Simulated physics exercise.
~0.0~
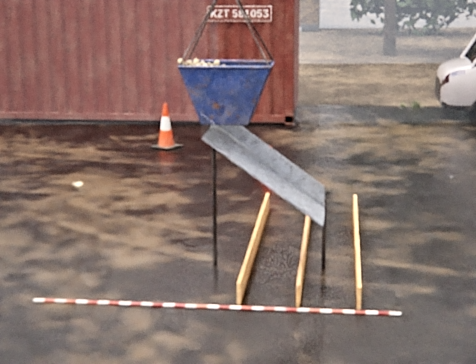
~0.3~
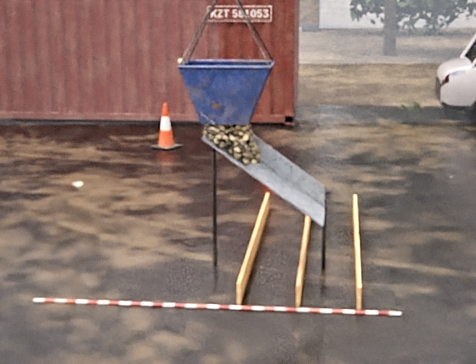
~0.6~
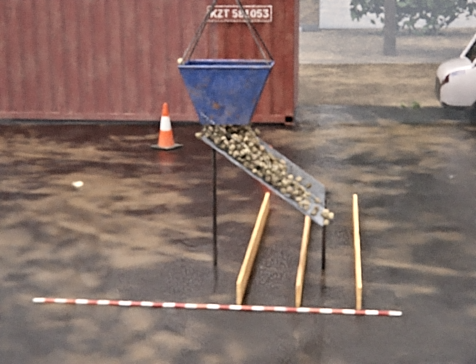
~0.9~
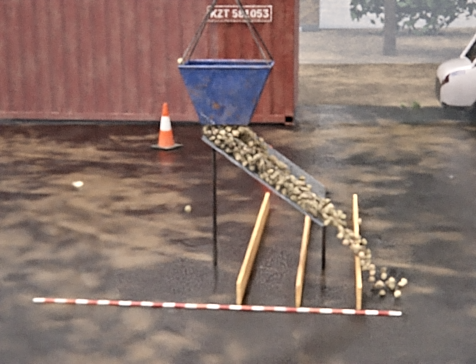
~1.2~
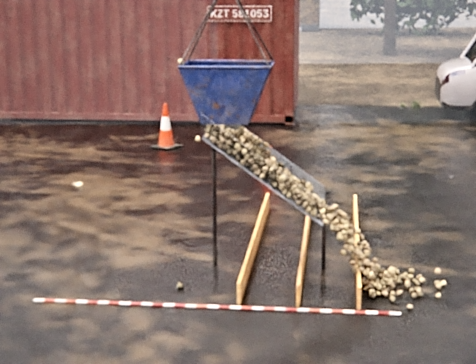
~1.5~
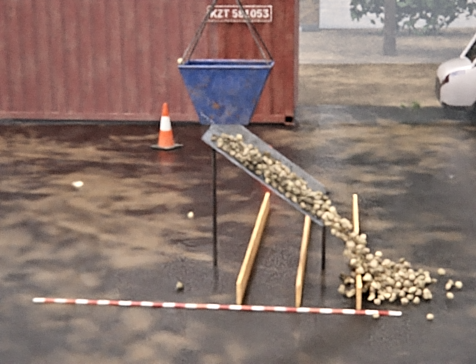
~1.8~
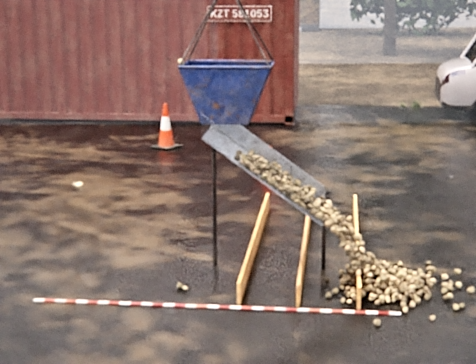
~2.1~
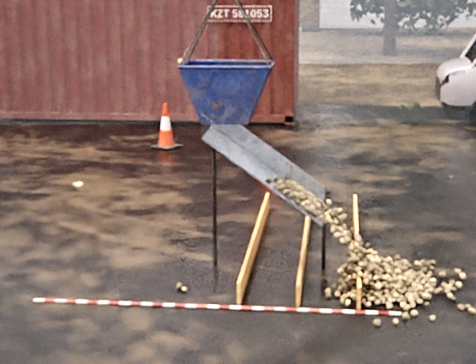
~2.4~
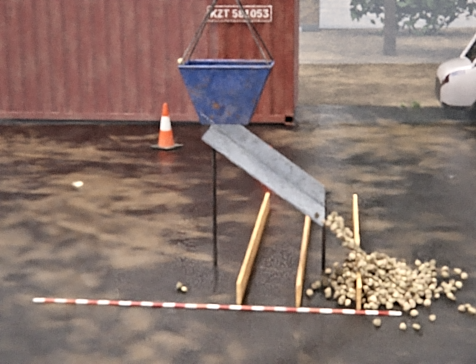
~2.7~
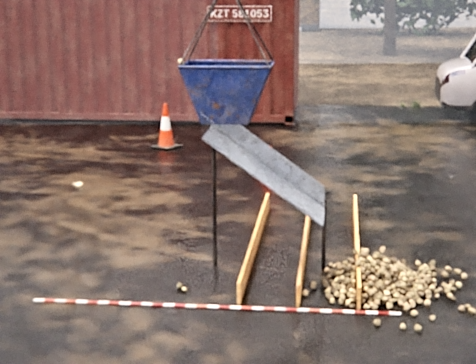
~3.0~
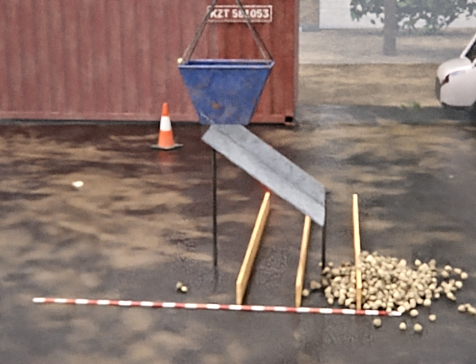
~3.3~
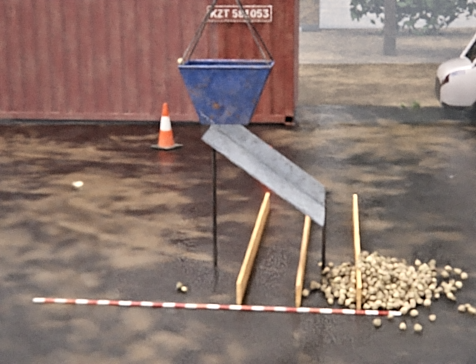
A rust-red container stood behind a hanging blue skip, which let pale stones out of its bottom onto a sloping steel slide; they poured down to the right, spilled past the wooden boards, and settled in a heap around and beyond the rightmost board.
